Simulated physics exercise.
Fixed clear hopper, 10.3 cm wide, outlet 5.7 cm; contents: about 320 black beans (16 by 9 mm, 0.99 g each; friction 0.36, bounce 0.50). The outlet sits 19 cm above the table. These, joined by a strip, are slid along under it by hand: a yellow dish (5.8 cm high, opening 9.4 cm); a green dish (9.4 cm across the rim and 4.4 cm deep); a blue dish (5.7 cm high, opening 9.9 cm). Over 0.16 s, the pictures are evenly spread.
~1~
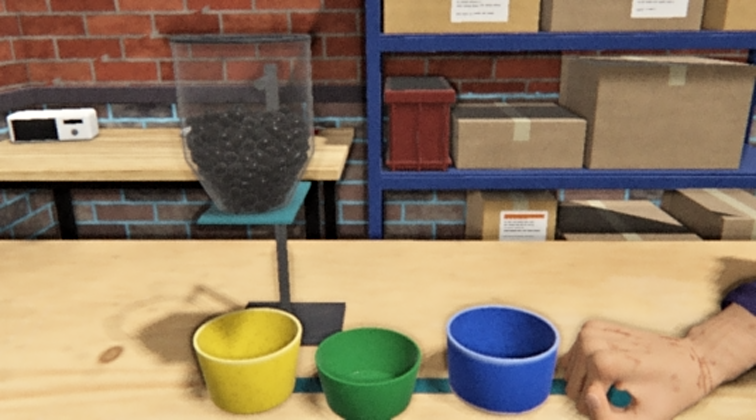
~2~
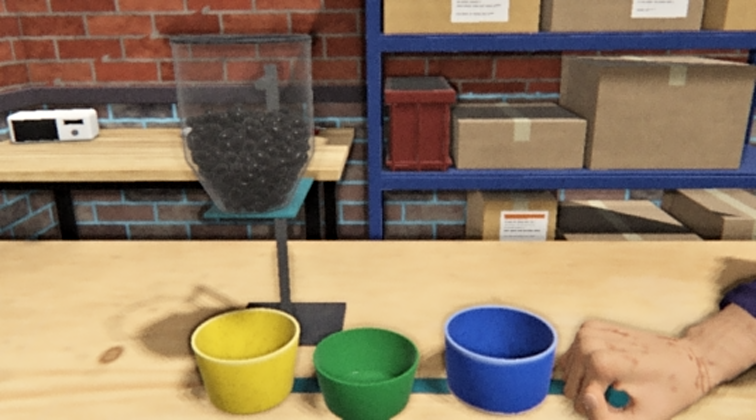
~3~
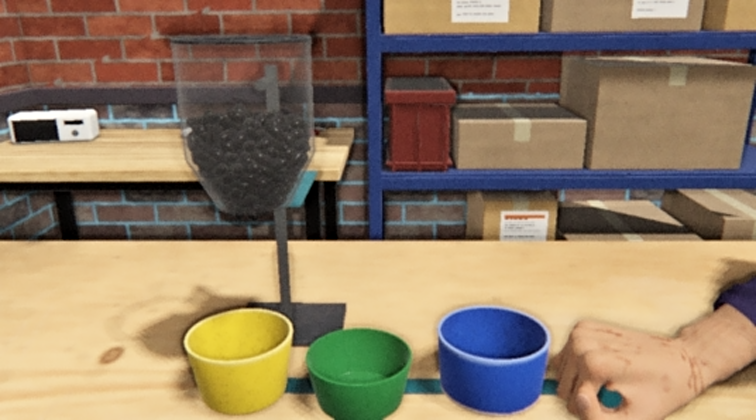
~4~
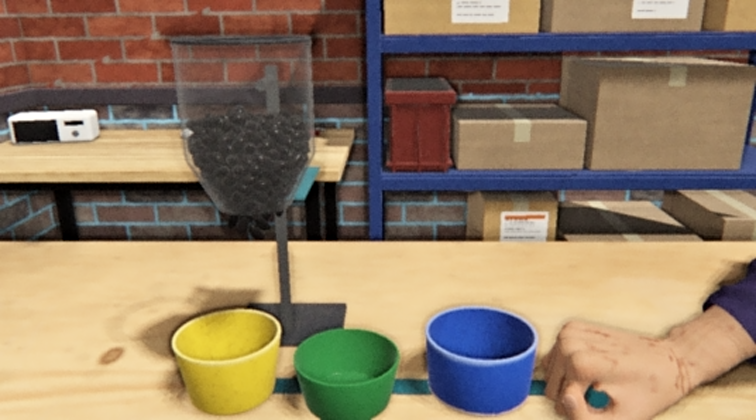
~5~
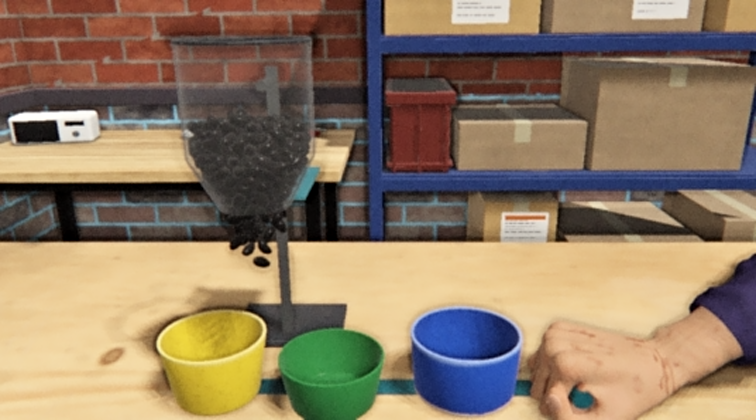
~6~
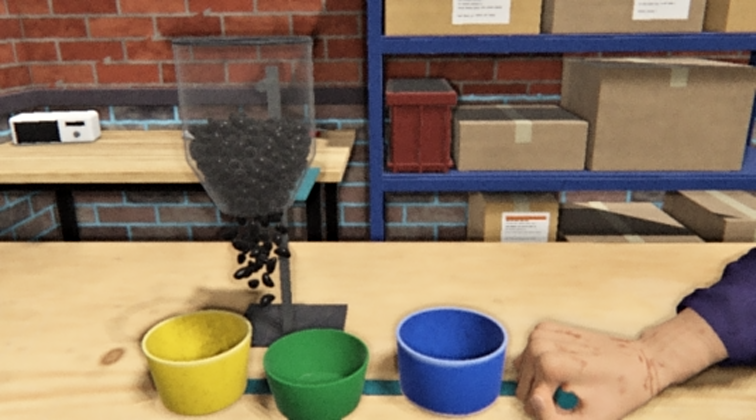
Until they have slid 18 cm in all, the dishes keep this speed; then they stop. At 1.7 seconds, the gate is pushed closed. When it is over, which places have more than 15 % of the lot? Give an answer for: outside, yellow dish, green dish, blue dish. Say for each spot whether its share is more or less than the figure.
Compared with the figure: Outside more, yellow dish less, green dish more, blue dish more.
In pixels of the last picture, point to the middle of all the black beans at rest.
The centre lies near pixel (268, 381).
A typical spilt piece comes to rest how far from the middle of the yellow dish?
That comes to around 18 centimetres.
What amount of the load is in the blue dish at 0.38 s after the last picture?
Some 20 per cent.
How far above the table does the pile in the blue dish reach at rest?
5.0 cm, give or take.
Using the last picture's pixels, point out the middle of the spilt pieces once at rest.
Resting centre: Near (232, 400) px.
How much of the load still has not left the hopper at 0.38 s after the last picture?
About 25 percent of the load, give or take.
Then, 0.20 s after the last picture, hopper 55 %, green dish 25 %, in the air 20 %; middle of all pieces on or above the table near (250, 247).
Then, 0.38 s after the last picture, blue dish 20 %, hopper 25 %, outside 15 %, green dish 25 %, in the air 15 %; middle of all pieces on or above the table near (239, 309).
Then, 0.53 s after the last picture, blue dish 30 %, hopper 10 %, outside 20 %, green dish 25 %, in the air 15 %; middle of all pieces on or above the table near (247, 347).
Then, 0.69 s after the last picture, blue dish 50 %, outside 25 %, green dish 25 %; middle of all pieces on or above the table near (251, 376).
In the end, blue dish 45 %, hopper 0 %, yellow dish 0 %, outside 30 %, green dish 25 %.
